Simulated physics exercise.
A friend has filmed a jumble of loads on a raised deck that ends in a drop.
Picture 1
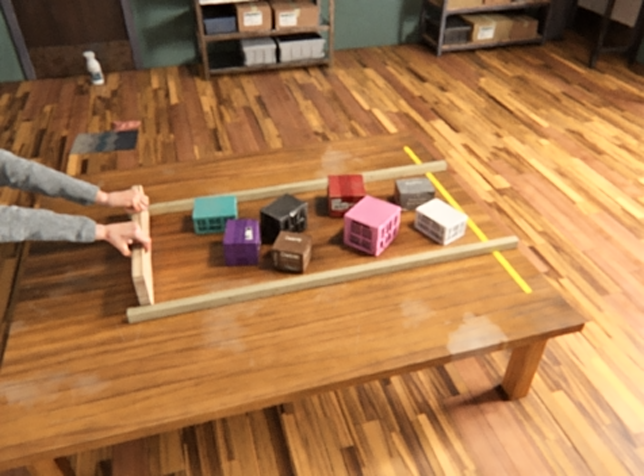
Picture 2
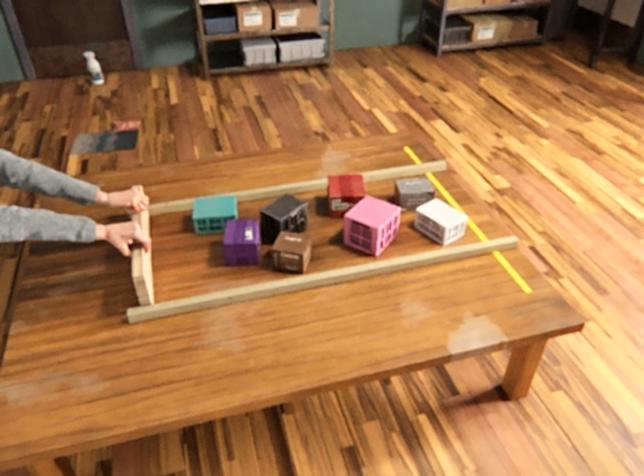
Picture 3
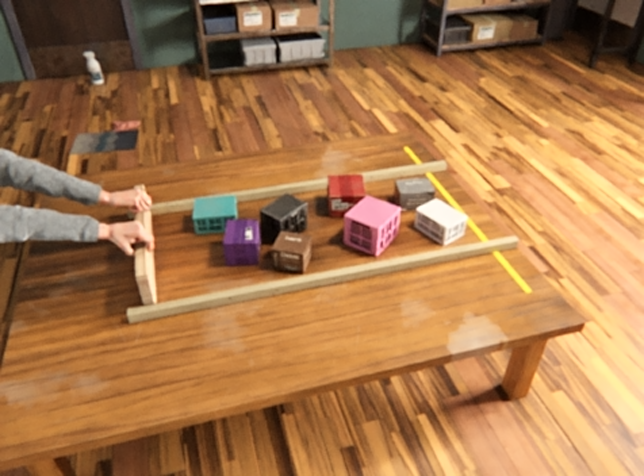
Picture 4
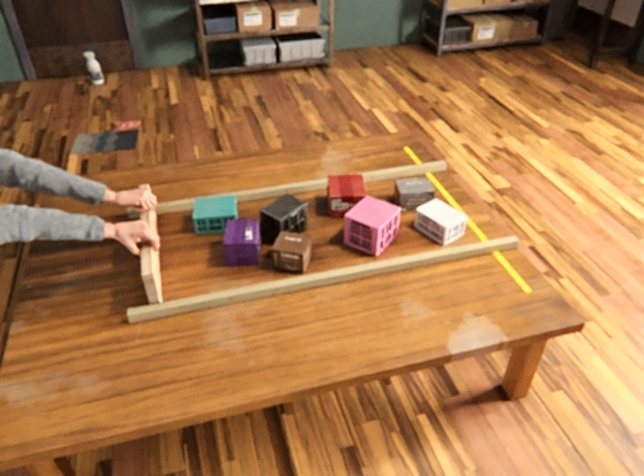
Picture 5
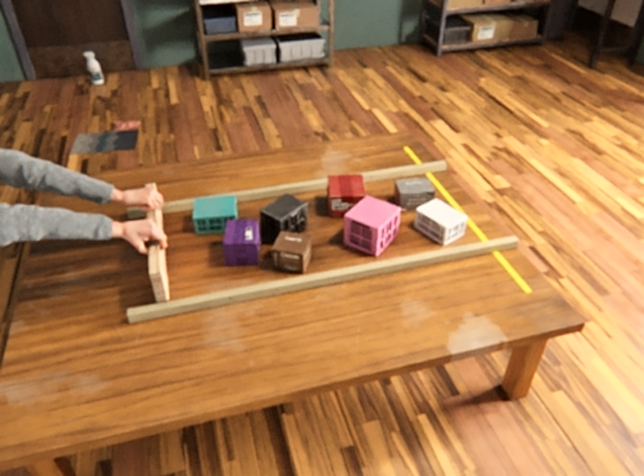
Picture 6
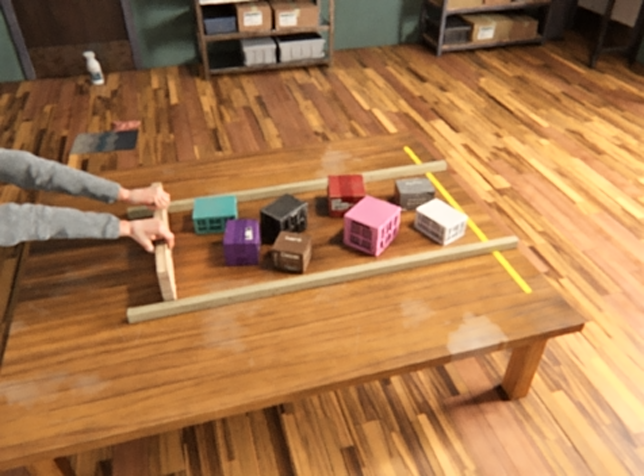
In a room with wood-plank flooring, a low wooden table is seen from above at an angle, with shelves behind. Between two pale rails sit turquoise, purple, black, brown, red and pink boxes, with grey and white ones nearest a yellow tape line at right. Two grey-sleeved arms slide an upright board slightly rightward from the left; the boxes and camera stay still.
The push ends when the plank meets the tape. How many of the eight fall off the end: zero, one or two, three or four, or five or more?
Outcome: The number that fall off is five or more.
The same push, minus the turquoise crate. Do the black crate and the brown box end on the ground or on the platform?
The black crate remains up; the brown box stays on.
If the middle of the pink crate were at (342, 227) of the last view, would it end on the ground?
Then it falls.
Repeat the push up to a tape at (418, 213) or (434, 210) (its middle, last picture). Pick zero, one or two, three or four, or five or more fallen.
The falls would be three or four; either three or four.
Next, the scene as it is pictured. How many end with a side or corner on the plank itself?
3 of them.
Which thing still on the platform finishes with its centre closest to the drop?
The turquoise crate ends nearest.
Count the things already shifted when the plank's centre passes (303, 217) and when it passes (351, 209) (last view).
5 and 8.
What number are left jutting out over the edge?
It comes to 3.
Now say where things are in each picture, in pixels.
In the first picture, white crate (440, 222); grey box (414, 194); pink crate (372, 225); plank (142, 243); tape (456, 207).
In the second picture, grey box (414, 194); brown box (292, 252).
In the third picture, pink crate (372, 226); purple parcel (243, 242).
In the fourth picture, white crate (440, 222); red parcel (346, 196).
In the fifth picture, grey box (414, 194); turquoise crate (216, 214).
In the sixth picture, white crate (440, 222); grey box (414, 194); pink crate (372, 226); plank (163, 240); tape (456, 207).
Early on, none off yet; white crate at rest near (440, 222); grey box at rest near (414, 194); pink crate at rest near (372, 226).
Finally, the number that fall off is five or more; lost, black crate, red parcel, pink crate, grey box and white crate.
